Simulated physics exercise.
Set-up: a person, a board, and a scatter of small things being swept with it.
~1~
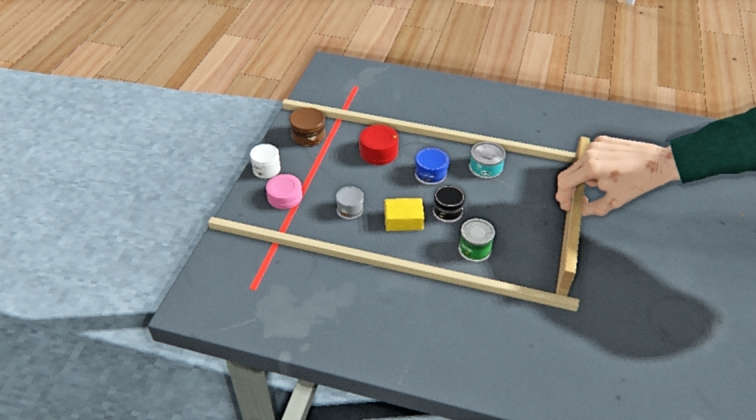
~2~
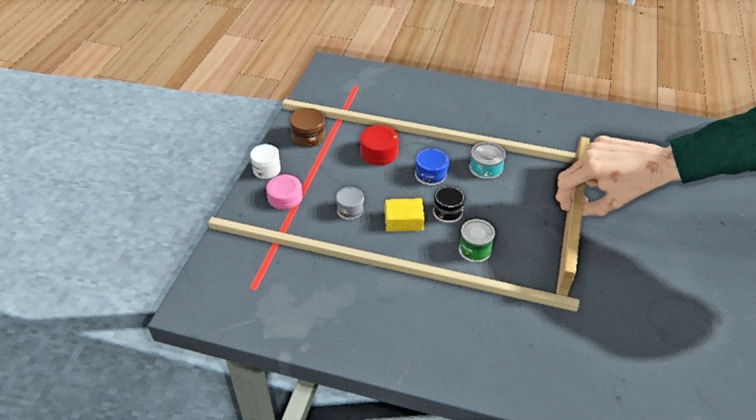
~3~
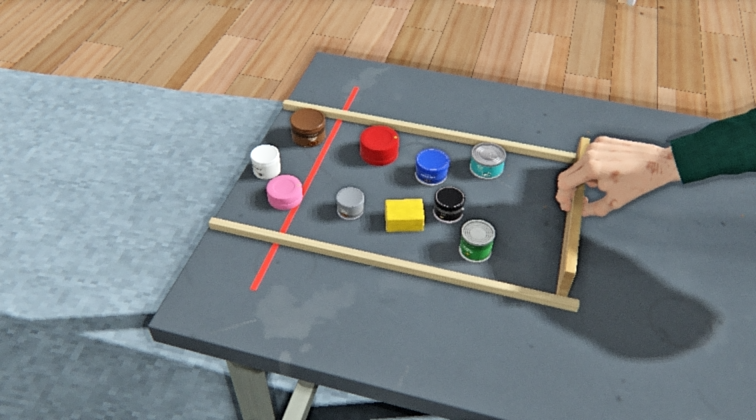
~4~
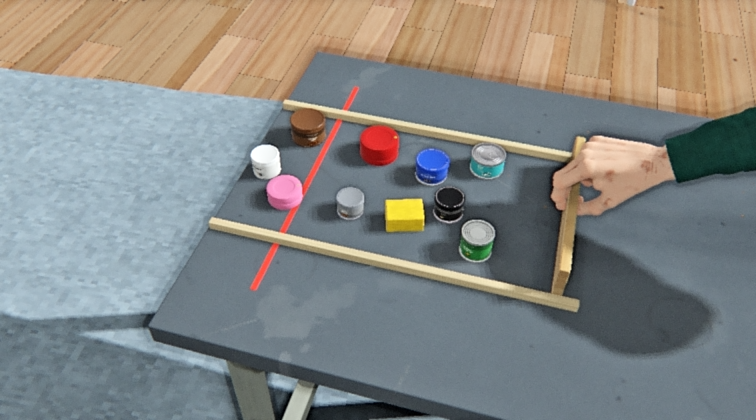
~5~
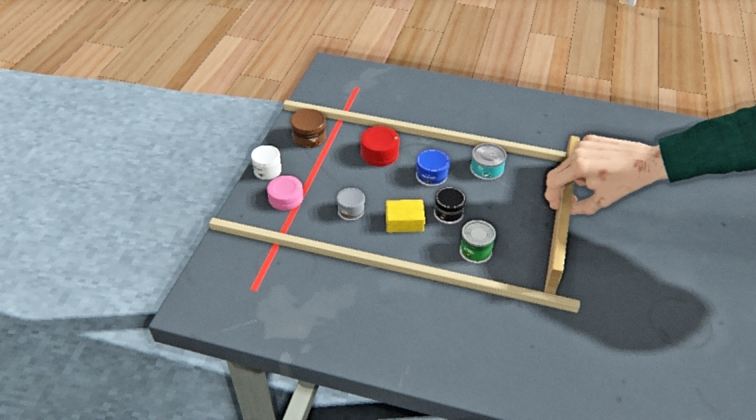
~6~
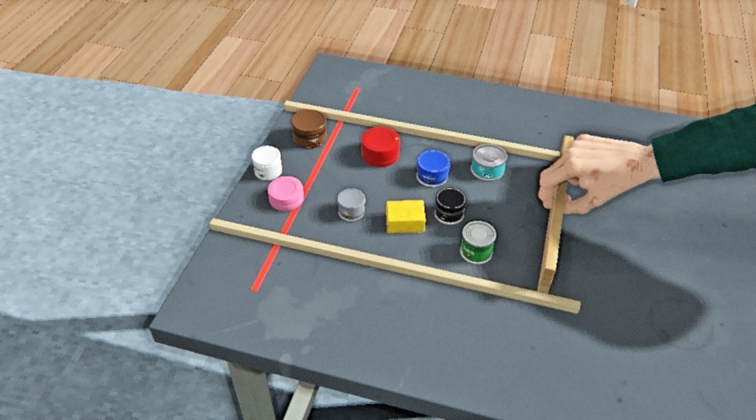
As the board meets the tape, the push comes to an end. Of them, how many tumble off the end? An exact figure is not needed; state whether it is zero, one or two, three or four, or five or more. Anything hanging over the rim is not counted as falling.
The number falling off is one or two.
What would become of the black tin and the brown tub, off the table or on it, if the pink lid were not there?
So the black tin is still there and the brown tub goes off the edge.
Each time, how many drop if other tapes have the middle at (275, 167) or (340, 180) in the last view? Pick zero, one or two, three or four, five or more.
Counts by place: At least five, then none at all.
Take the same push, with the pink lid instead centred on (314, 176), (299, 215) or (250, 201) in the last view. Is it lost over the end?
Going through the places in order, it keeps its spot, it keeps its spot, and it keeps its spot.
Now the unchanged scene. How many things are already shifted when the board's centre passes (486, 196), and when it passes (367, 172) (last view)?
I get 2 at the one place and 8 at the other.
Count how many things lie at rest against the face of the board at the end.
5.
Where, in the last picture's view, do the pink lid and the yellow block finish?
First (242, 186), then (277, 194).
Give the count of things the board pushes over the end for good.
The total comes to 1.
Soon after, none off yet; white tub at rest near (267, 164); brown tub at rest near (309, 129); pink lid at rest near (286, 193).
In the end, the number that fall off is one or two; gone, brown tub.
